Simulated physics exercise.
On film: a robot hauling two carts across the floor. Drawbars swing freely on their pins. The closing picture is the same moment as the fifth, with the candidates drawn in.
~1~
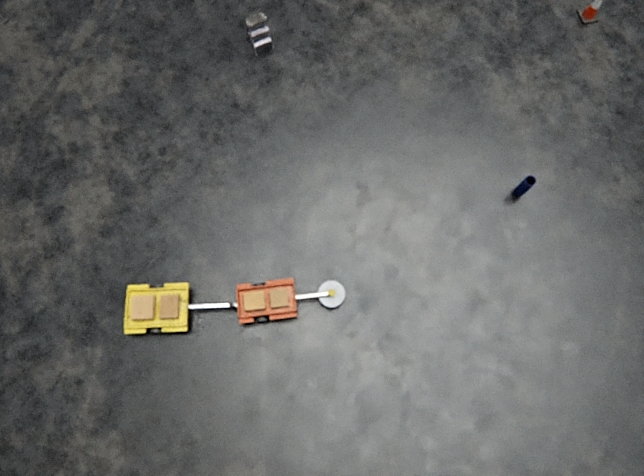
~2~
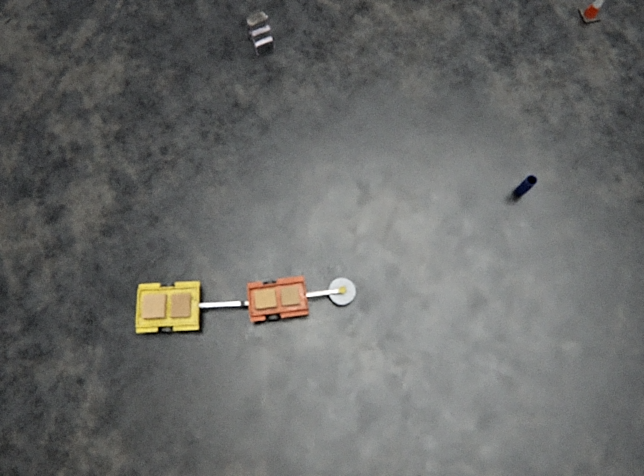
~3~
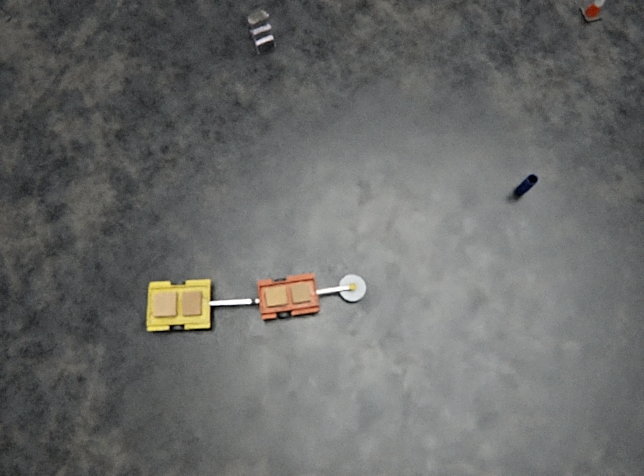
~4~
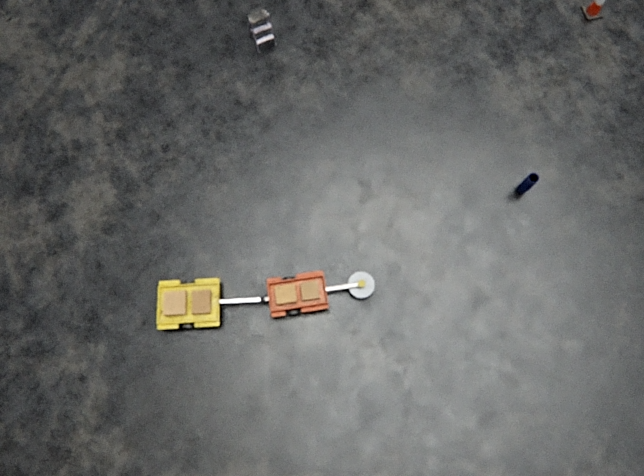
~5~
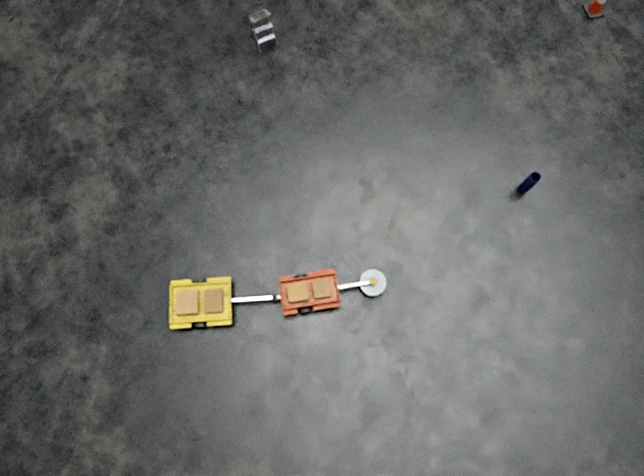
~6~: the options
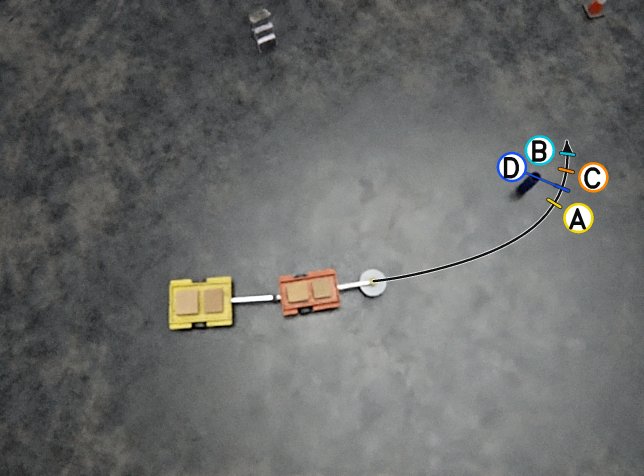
A small round white robot slowly pulls an orange cart and a yellow cart rightward.
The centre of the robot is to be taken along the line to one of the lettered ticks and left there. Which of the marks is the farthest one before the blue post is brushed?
Stop at D.
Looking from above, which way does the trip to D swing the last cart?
Anticlockwise.
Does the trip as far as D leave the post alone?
For that mark, yes.
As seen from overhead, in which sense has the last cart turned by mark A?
For that mark, anticlockwise.
On the marked copy, A at (554, 203); B at (567, 154); C at (566, 170); D at (562, 188); the route from (373, 281) via (509, 243) to (567, 141).
Following D. Soon after the start, robot (451, 267), last cart (284, 294).
Later, robot (521, 237), last cart (365, 281).
In the end, robot (559, 191), last cart (429, 265); nothing has been touched.
As for the rest, A is safe but short; B is too far, the post has been hit; C is too far, the post has been hit.
